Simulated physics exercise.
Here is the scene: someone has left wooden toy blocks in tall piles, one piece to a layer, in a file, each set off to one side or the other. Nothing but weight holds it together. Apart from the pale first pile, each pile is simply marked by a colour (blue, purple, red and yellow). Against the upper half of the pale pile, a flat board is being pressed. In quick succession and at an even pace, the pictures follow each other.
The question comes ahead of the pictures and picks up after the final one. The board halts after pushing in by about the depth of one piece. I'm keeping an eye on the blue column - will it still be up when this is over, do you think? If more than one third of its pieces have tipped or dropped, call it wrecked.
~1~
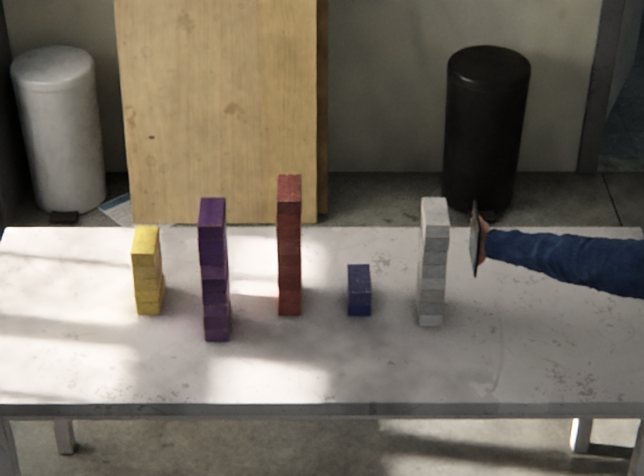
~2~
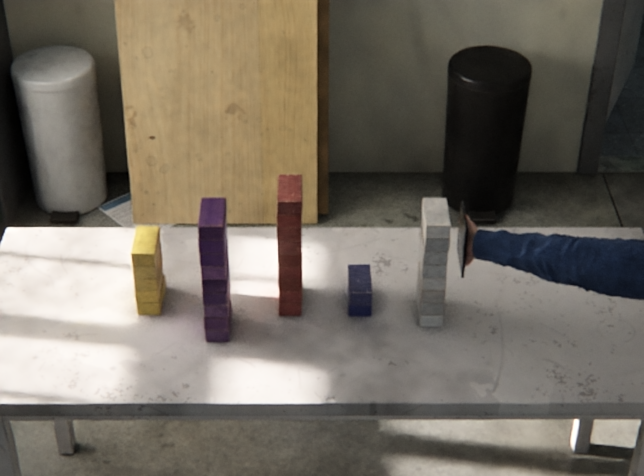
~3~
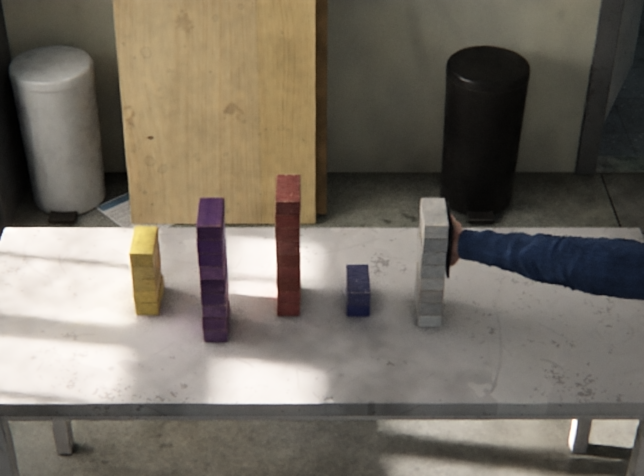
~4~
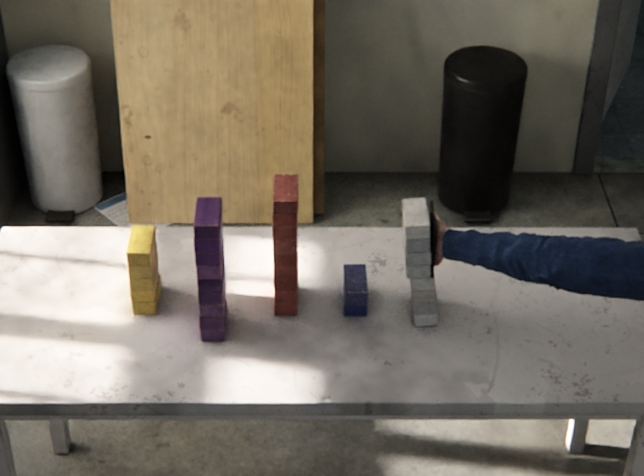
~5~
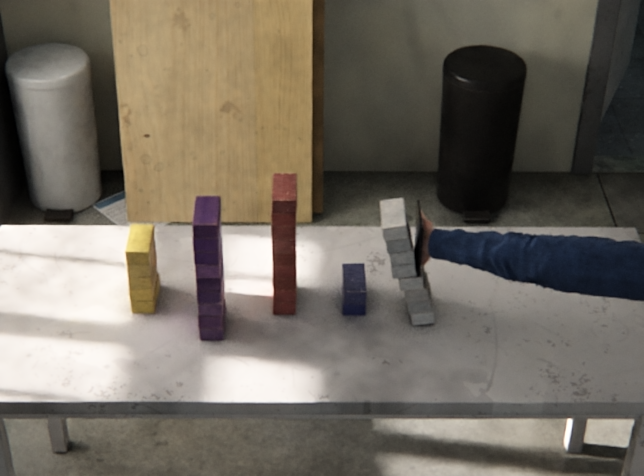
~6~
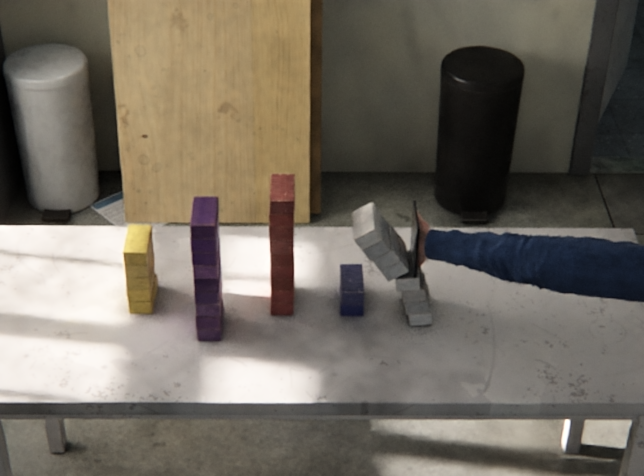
Yes, it stays up.
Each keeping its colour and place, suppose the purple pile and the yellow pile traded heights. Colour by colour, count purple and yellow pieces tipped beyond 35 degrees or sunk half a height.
The counts are purple 0, yellow 0.
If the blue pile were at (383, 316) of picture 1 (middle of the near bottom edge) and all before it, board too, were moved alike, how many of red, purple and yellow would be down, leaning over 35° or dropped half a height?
Red 0, purple 0, yellow 0.
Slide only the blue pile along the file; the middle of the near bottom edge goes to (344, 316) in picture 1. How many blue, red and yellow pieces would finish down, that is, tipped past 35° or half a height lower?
Pile by pile, blue 0, red 0, yellow 0.
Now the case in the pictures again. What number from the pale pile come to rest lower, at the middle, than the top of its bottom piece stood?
Total: 4.
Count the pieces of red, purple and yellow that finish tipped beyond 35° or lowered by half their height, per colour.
Taking each in turn, red gives 0, purple gives 0, yellow gives 0.
Soon after the last picture, 4 of the pale pile down; none of the 2 blue blocks down (0 of 25 in all colours); top blue block unmoved.
At rest, 4 of the pale pile down; none of the 2 blue blocks down (0 of 25 in all colours); top blue block unmoved; top purple block unmoved. As the last picture would show them, middles, top blue block near (352, 285), top purple block near (205, 217).
